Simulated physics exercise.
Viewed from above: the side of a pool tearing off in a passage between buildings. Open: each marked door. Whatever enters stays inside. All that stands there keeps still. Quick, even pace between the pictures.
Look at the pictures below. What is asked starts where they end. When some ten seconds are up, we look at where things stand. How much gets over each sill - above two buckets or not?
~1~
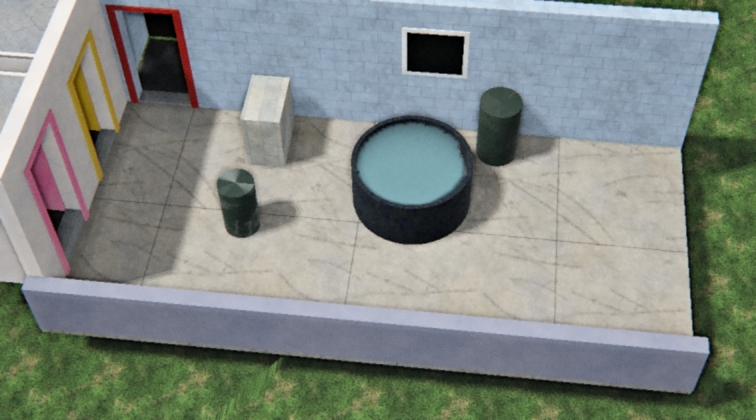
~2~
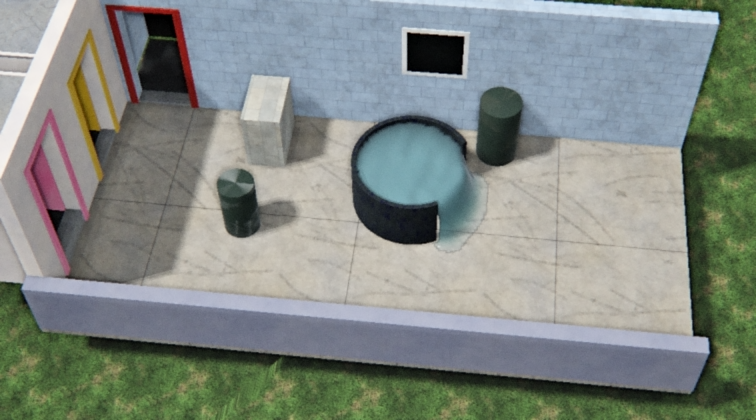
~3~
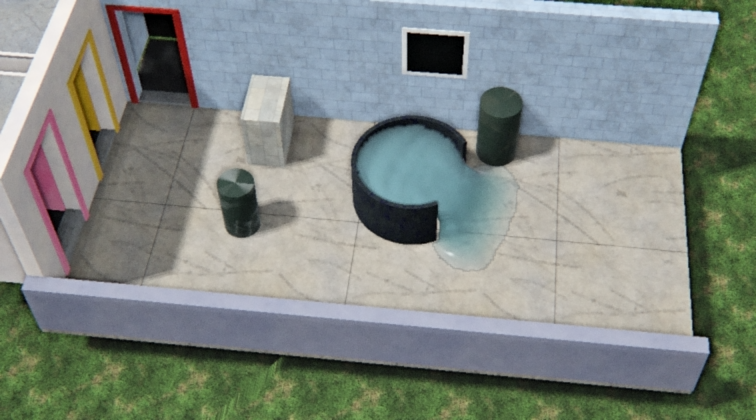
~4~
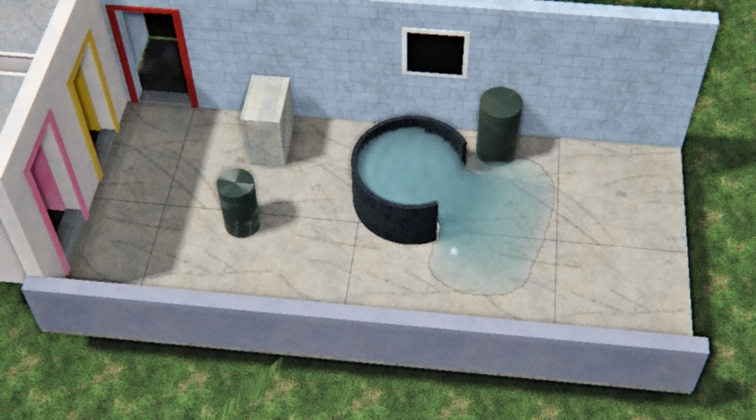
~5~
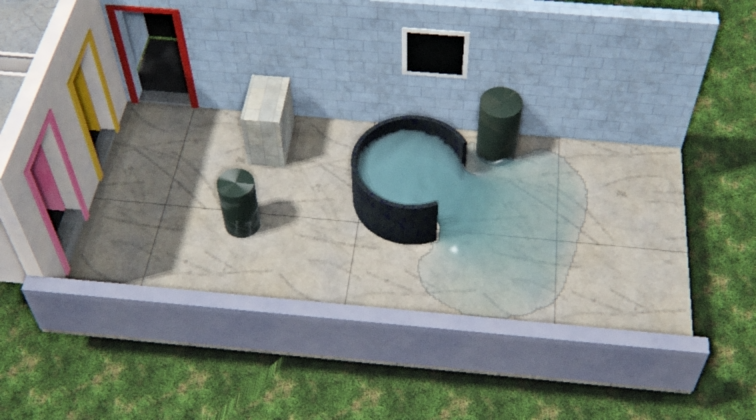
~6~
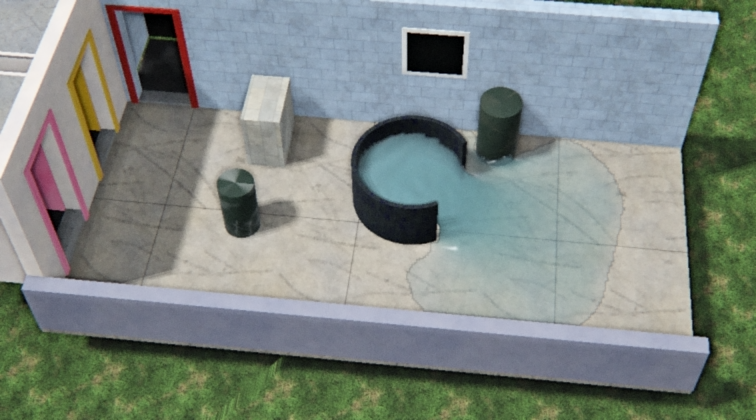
The yellow door will keep it to two buckets, the red door will keep it to two buckets, the pink door will keep it to two buckets.
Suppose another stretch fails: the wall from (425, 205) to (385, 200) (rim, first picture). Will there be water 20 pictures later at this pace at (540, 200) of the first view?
It would be parched.
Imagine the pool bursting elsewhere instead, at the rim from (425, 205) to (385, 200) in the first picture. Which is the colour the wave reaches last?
Coming last is the one in red.
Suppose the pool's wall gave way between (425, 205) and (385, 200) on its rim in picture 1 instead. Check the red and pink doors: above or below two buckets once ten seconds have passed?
Door by door, red exceeds it and pink doesn't reach it.
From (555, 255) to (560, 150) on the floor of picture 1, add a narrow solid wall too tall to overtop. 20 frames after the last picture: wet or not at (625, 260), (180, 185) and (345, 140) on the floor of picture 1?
Lab note - spot 1 parched, spot 2 parched, spot 3 inundated.
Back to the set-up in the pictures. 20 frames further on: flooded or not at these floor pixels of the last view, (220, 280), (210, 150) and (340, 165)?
Taking them as listed, they are spared, spared and spared.
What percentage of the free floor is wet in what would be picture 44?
I reckon 35 per cent or so.
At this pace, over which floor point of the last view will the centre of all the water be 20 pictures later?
Near (510, 237).
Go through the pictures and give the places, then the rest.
The first picture shows the pool at (412, 164) is whole and still.
In the second picture, the front is at a hidden place, out from the gap at (464, 201).
In the third picture, water pours out at (464, 203) and has run to (501, 173).
In the fourth picture, the front is at (506, 288), out from the gap at (463, 205).
In the fifth picture, water pours out at (463, 206) and has run to (543, 302).
In the sixth picture, the front is at (585, 313), out from the gap at (463, 206).
A moment on, water covers 40 % of the floor; the yellow door not reached, the red door not reached, the pink door not reached.
Next, water covers 40 % of the floor; the yellow door not reached, the red door not reached, the pink door not reached.
Then, water covers 40 % of the floor; the yellow door not reached, the red door not reached, the pink door not reached.
Later, water covers 35 % of the floor; the yellow door not reached, the red door not reached, the pink door not reached.
In the end, water covers 15 % of the floor; the yellow door not reached, the red door not reached, the pink door not reached.
